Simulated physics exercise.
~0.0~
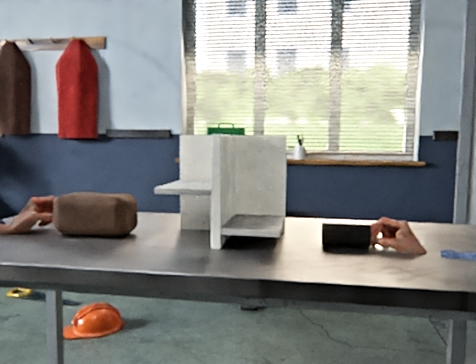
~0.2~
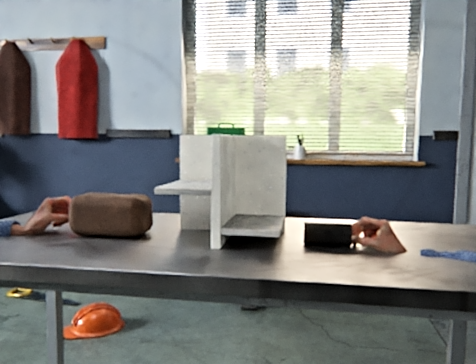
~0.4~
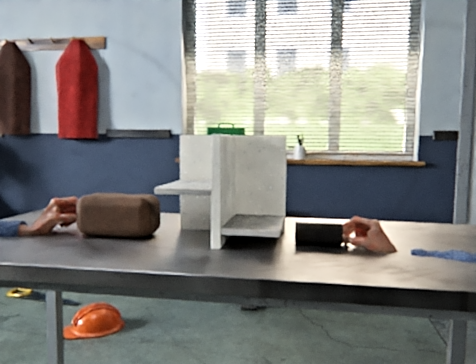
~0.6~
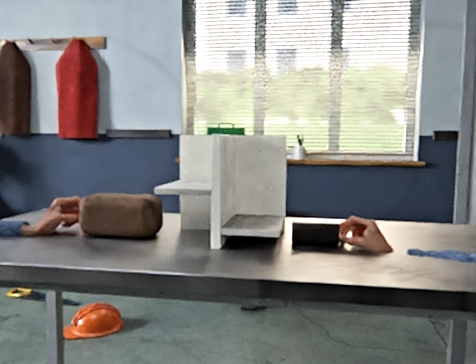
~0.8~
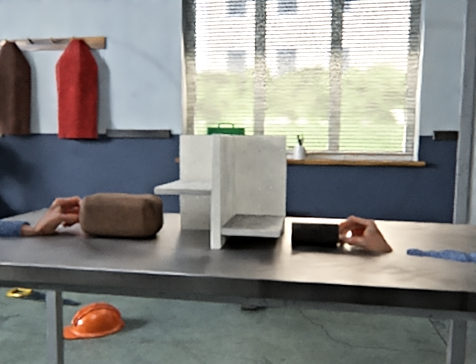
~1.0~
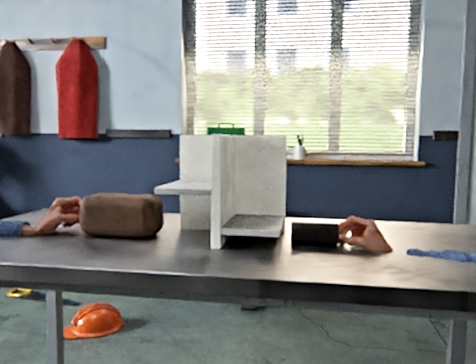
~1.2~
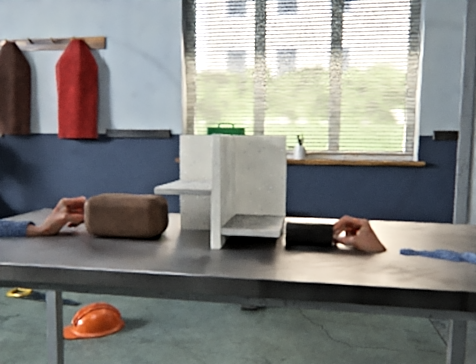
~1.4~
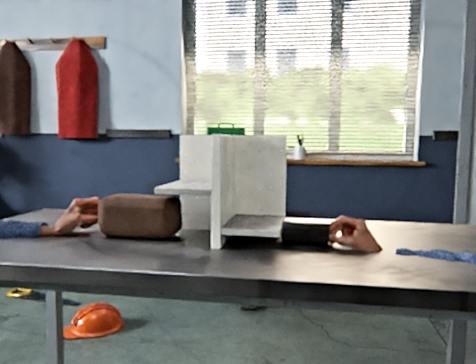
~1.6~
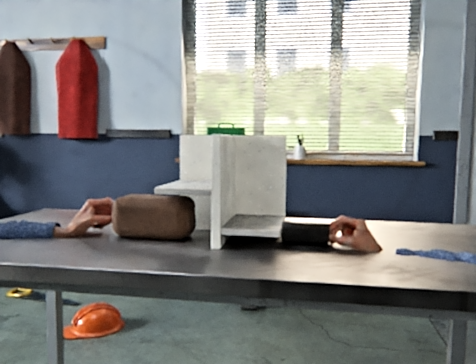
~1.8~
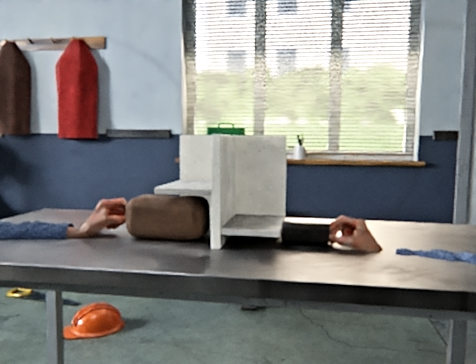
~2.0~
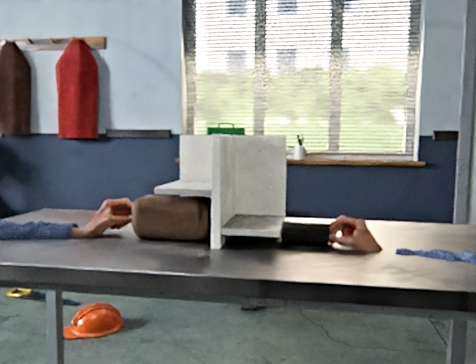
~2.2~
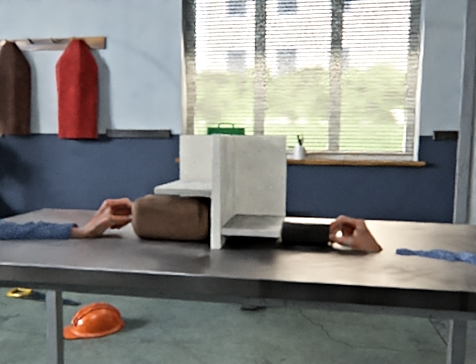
A brown loaf slides right under the shelf as a black object, pushed left, stops beside it.
